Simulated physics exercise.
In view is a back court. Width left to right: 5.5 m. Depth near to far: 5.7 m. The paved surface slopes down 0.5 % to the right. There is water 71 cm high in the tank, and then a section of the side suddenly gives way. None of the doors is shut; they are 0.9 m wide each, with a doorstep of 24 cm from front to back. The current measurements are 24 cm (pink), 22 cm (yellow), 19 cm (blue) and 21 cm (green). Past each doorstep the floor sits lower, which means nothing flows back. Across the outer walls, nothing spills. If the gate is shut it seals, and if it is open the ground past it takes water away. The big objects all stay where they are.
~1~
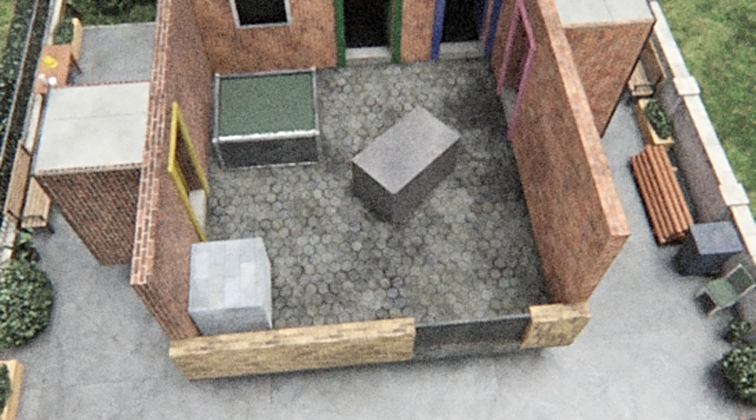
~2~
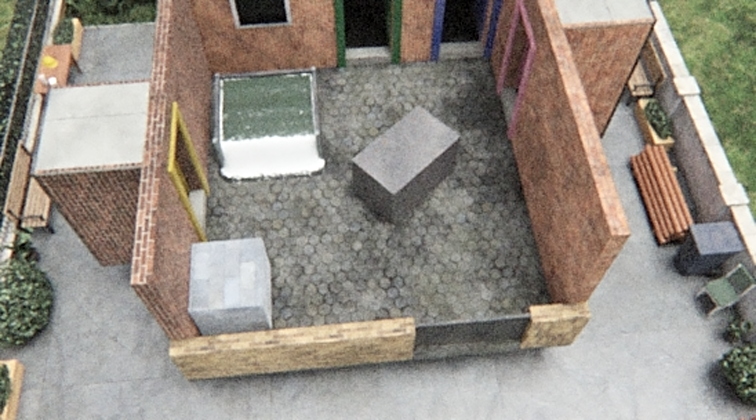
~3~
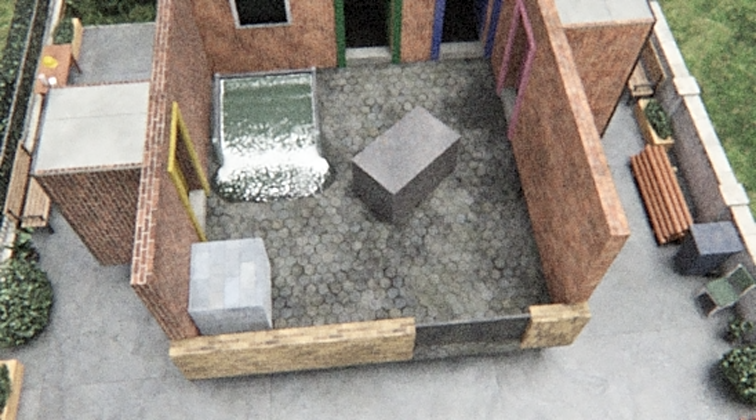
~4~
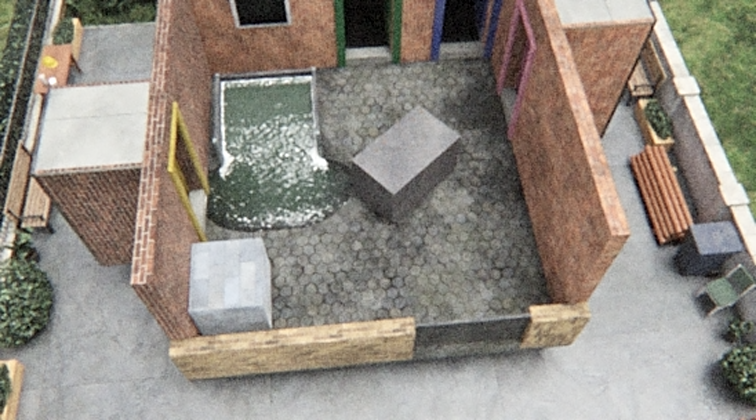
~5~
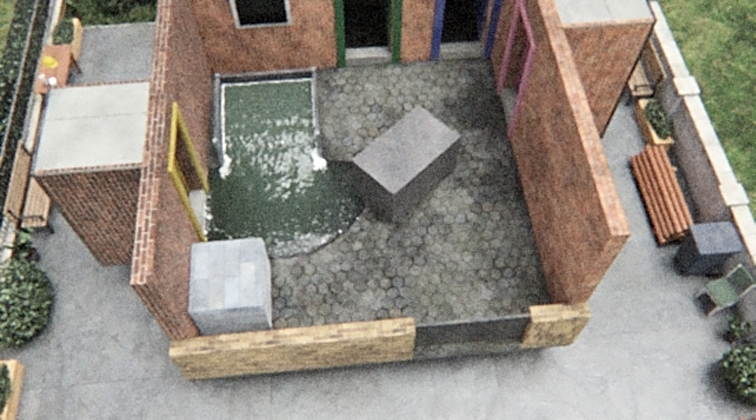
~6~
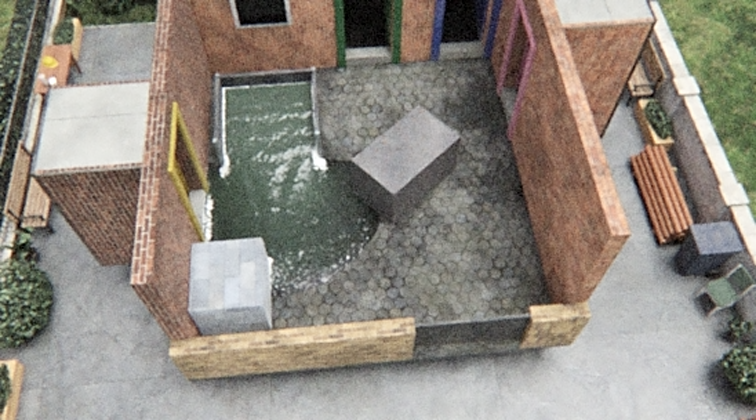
In a brick-walled back court, green water burst from the front of a tank at the left, foamed onto the paving and spread forward past the grey block and around the pale one.
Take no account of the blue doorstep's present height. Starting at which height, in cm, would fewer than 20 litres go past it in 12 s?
Starting at roughly 9.5 cm.
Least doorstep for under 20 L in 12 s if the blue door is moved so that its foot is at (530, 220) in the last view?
Around 8.5 cm would do it.
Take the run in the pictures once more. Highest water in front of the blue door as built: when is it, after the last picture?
About 5.5 seconds.
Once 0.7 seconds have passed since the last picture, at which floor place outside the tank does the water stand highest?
Look close to (216, 270).
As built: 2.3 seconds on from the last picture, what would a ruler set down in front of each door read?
Pink door 0 cm, yellow door 15 cm, blue door 0 cm, green door 0 cm.
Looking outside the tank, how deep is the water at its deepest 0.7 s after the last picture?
Max depth: Around 45 cm.
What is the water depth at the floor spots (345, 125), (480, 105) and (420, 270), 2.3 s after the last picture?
Around 0 cm, 0 cm and 5 cm.
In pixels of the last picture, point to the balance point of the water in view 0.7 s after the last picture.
Centre of the water: Approx. (274, 203) px.
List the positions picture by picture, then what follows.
The first frame shows still water, 71 cm deep, in the tank at (267, 107); the blue door at (466, 20) is dry.
In the second frame, the front is at (253, 179), 0.3 m from the gap at (271, 156); 0.3 m2 of floor is wet, 71 cm left at the back.
In the third frame, the gap is at (271, 156), the front 0.7 m out at (256, 199); the back of the tank holds 65 cm.
In the fourth frame, water pours out at (271, 157) and has run 1.3 m, to (239, 227); about 10 cm deep outside, 59 cm at the back.
In the fifth frame, the front is at a hidden place, 1.9 m from the gap at (271, 158); 4.2 m2 of floor is wet, 58 cm left at the back.
In the sixth frame, the front is at (272, 289), 2.5 m from the gap at (271, 158); 5.7 m2 of floor is wet, 51 cm left at the back; 3.2 m in a straight line remain to the blue door at (466, 20).
Then, 0.7 s after the last picture water covers 35 % of the floor, deepest (45 cm) near (216, 270); it has not reached the blue door.
Then, 2.3 s after the last picture water covers 50 % of the floor, deepest (34 cm) near (552, 325); it has not reached the blue door.
Then, 11.3 s after the last picture water covers 100 % of the floor, deepest (10 cm) near (230, 99); 8 cm at the blue door, 0 litres in over its 19 cm doorstep.
At the blue door as built, the water peaked near 15 cm, 5.3 s after the last picture.
Run again over the same 12 s with other heights there, 36 litres in over 8.5 cm, 8 litres over 11 cm. The limit of 20 litres is kept from about 9.5 cm up.
